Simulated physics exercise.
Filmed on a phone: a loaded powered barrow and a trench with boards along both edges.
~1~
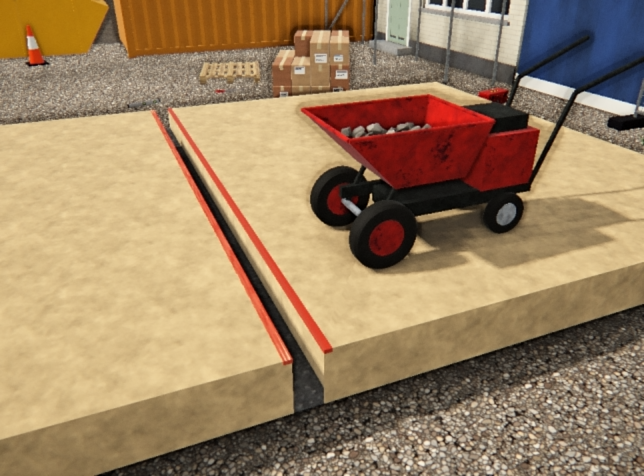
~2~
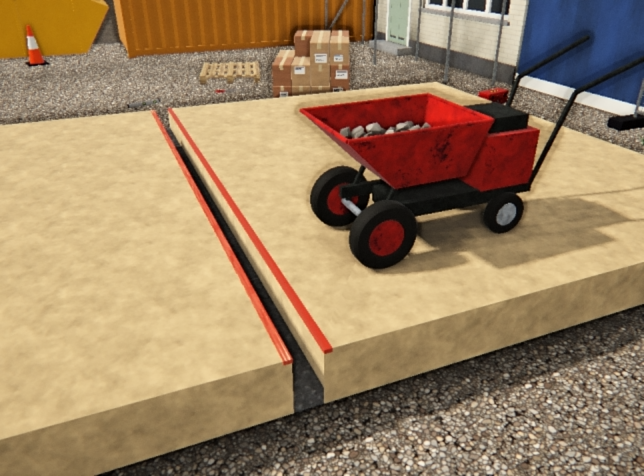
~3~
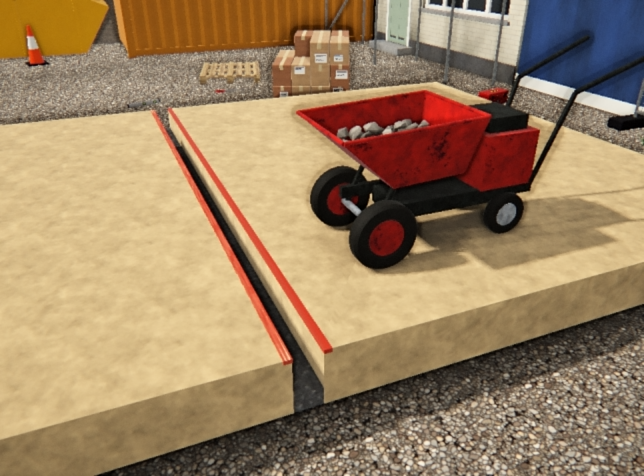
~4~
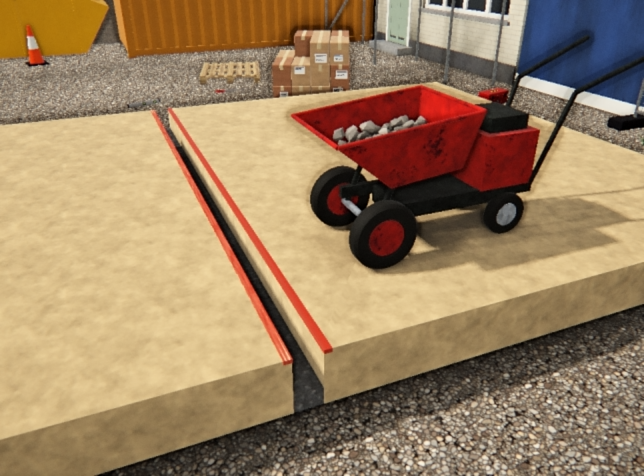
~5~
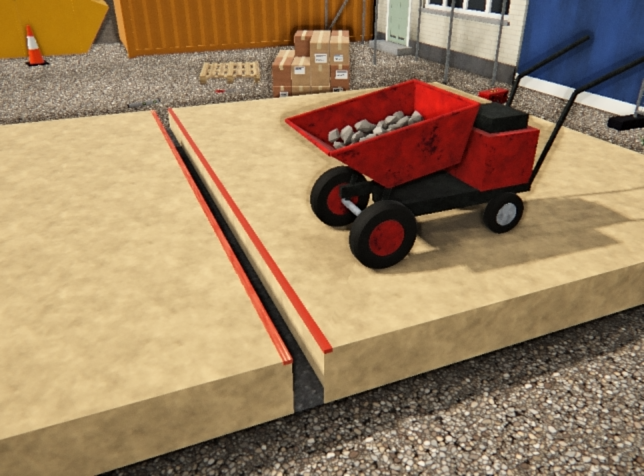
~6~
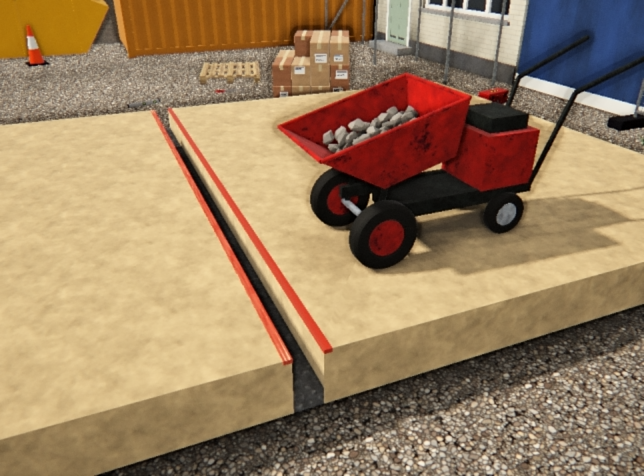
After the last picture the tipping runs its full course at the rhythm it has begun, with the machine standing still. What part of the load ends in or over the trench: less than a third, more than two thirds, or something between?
The trench ends with from one third to two thirds of it.
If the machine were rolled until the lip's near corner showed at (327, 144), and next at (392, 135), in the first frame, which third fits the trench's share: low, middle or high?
First below one third, then between a third and two thirds.
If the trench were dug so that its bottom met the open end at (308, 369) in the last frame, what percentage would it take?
Some 40 per cent.
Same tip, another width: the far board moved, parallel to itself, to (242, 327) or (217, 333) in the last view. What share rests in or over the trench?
In turn 100 and 100 in a hundred.
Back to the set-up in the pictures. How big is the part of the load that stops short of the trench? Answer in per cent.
It comes to 0 per cent or so.
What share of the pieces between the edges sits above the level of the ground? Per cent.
About 0 per cent.
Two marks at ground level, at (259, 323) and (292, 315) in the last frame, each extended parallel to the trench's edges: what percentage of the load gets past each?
First some 40, then 90 per cent.
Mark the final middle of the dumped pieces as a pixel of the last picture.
At about (248, 275).
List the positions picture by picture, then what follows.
Lip of the skip near (349, 141), level; top of the load near (404, 139), broken stones; first edge of the trench near (304, 311); far edge near (266, 320), the trench under half as wide as the skip, and about as deep as wide, in the first frame.
Lip of the skip near (348, 142), level; top of the load near (403, 138), in the second frame.
Lip of the skip near (344, 144), tipped barely; top of the load near (401, 137), in the third frame.
Lip of the skip near (338, 149), tipped a little; top of the load near (414, 136), in the fourth frame.
Lip of the skip near (330, 154), tipped a little; top of the load near (420, 132), in the fifth frame.
Lip of the skip near (322, 162), tipped clearly; top of the load near (414, 128); first edge of the trench near (304, 311); far edge near (266, 320), in the sixth frame.
Shortly afterwards, skip tipped steeply; the whole lot in the skip.
Next, skip tipped steeply; the bulk in the skip; a little in or heaped over the trench; a little beyond it.
Some moments later, skip tipped right over; a little in the skip; near half in or heaped over the trench; near half beyond it.
In the end, skip tipped right over; near half in or heaped over the trench; near half beyond it.
